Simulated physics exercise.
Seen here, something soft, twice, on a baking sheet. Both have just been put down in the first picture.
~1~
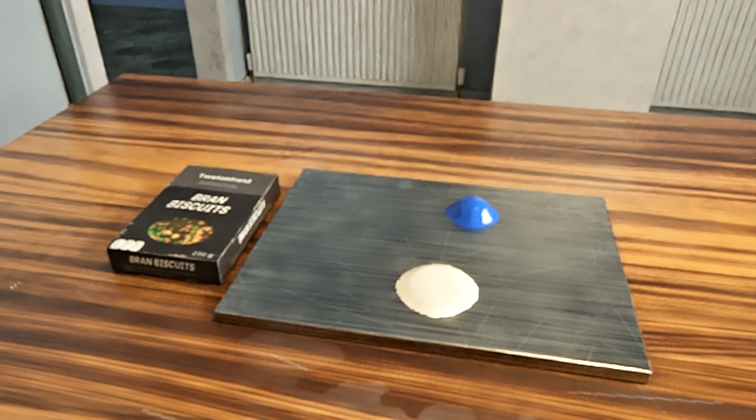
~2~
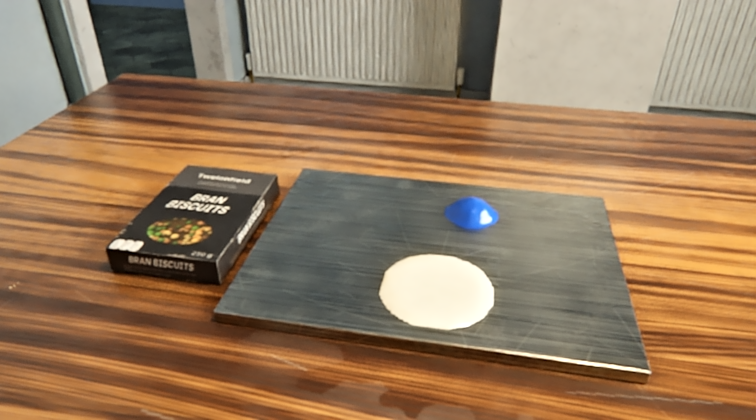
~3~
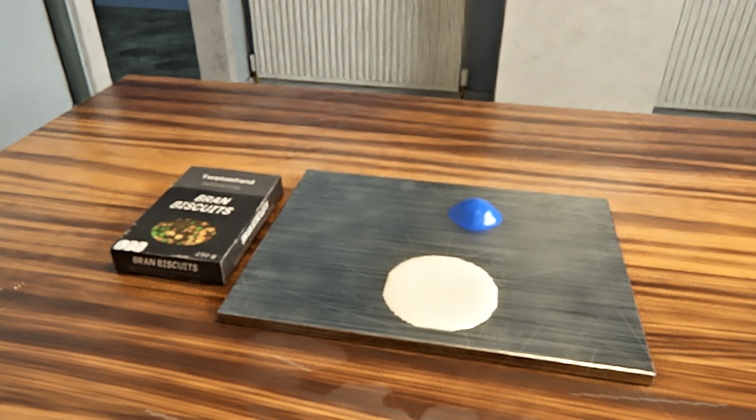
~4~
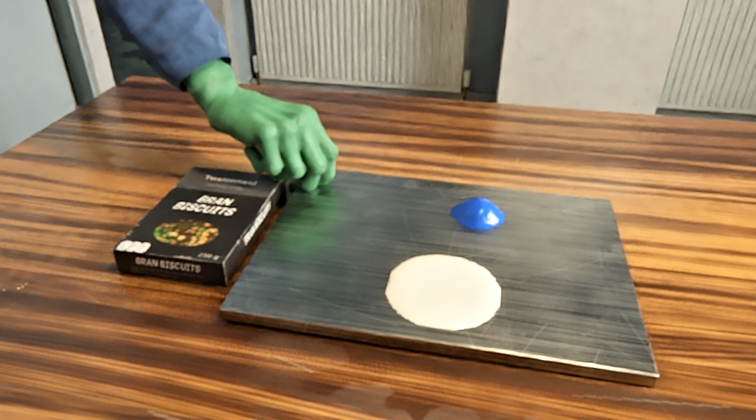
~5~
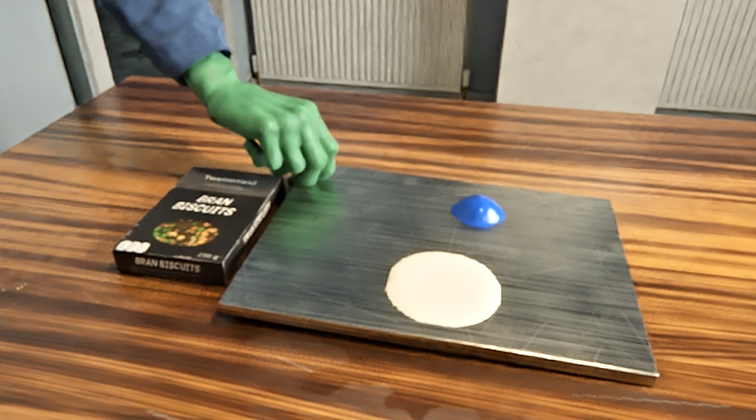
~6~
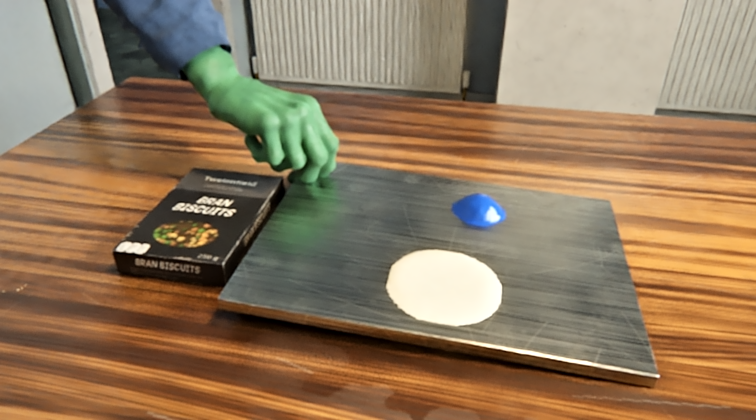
White sauce spreading thin beside a blue mound on a baking sheet, then a green hand gripping and slightly raising one end.
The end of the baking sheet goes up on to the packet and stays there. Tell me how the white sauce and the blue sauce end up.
The white sauce keeps clear of the edge and the blue sauce keeps clear of the edge.
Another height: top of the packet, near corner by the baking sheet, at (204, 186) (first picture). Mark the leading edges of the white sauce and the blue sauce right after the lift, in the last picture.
The first near (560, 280), the second near (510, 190).
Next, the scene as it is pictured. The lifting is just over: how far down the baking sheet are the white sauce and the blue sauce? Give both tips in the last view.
About (498, 288) and (500, 209).
A moment on, slope about 5°; the white sauce has not moved; the blue sauce has not moved.
Further on, the white sauce has not moved; the blue sauce has not moved.
When it is over, slope about 5°; the white sauce has not moved; the blue sauce has not moved.
